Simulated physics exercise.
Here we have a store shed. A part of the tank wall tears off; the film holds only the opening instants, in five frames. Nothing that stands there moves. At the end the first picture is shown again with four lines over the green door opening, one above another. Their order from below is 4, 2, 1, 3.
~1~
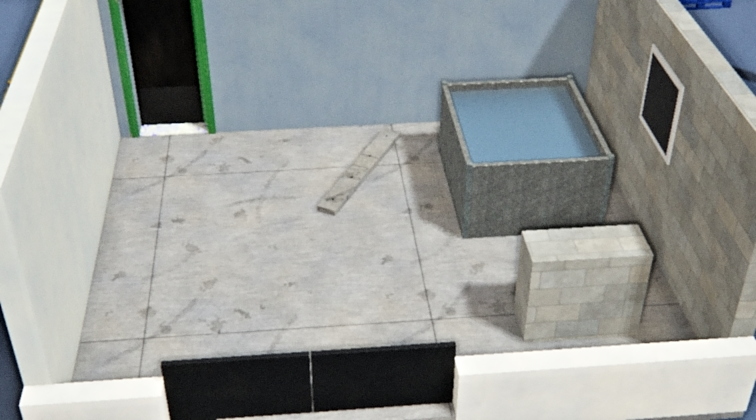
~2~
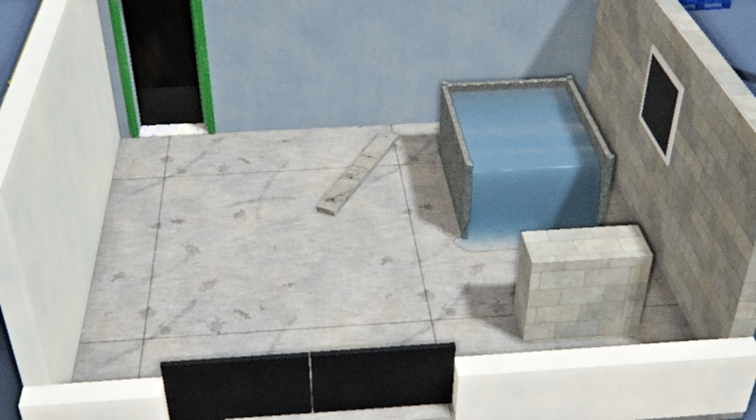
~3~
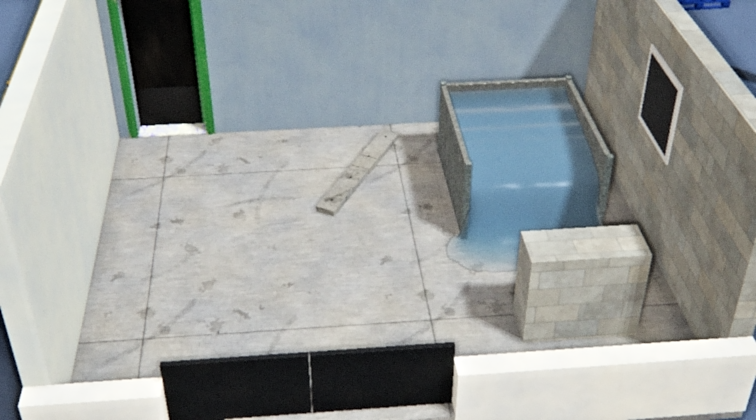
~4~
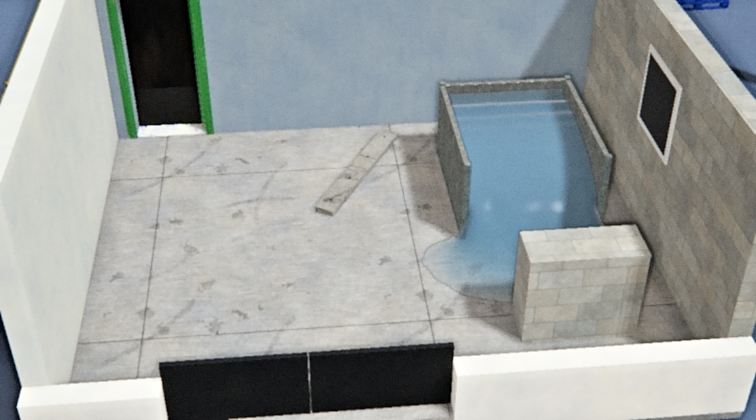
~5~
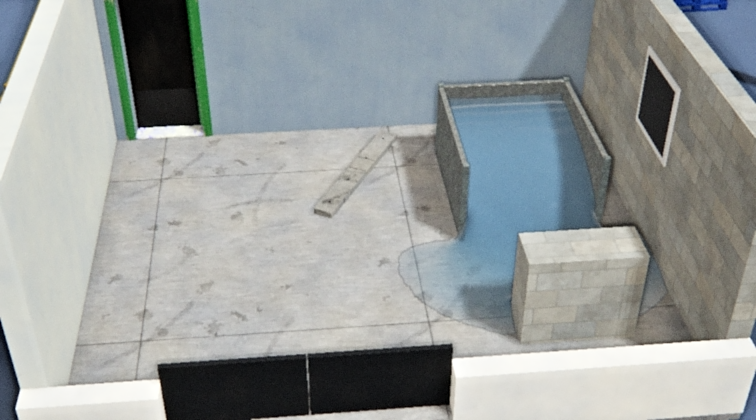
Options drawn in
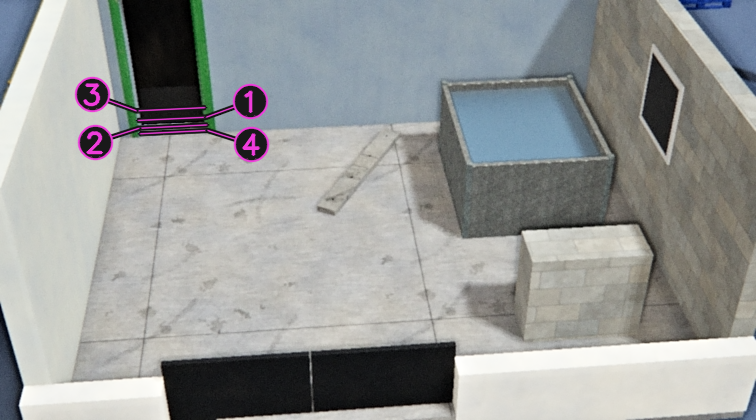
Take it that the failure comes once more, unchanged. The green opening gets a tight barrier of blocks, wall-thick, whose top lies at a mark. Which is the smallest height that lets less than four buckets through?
The answer is mark 1.
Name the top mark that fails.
2.
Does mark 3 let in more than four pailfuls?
No, not at all.
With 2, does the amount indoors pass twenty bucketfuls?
No, less.
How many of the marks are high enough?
Two of them.
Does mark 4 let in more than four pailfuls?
Yes, that goes wrong.
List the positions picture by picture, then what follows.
Water in the tank at rest, its middle at (522, 125); foot of the green doorway at (174, 135); shut gate at (310, 363), in the first frame.
Front seen at (464, 241), 2 % of the ground wet, in the second frame.
Front seen at (456, 256), 4 % of the ground wet, in the third frame.
Front seen at (444, 277), 8 % of the ground wet, in the fourth frame.
Front seen at (457, 314), 12 % of the ground wet, in the fifth frame.
On the marked copy, 1 at (172, 118); 2 at (173, 126); 3 at (170, 109); 4 at (173, 132); from the bottom up 4, 2, 1, 3.
Choosing 1, a splash gets over, under a bucket.
Choosing 2, about 12 bucketfuls get in.
Choosing 3, nothing gets over.
Choosing 4, dozens of bucketfuls pour in.
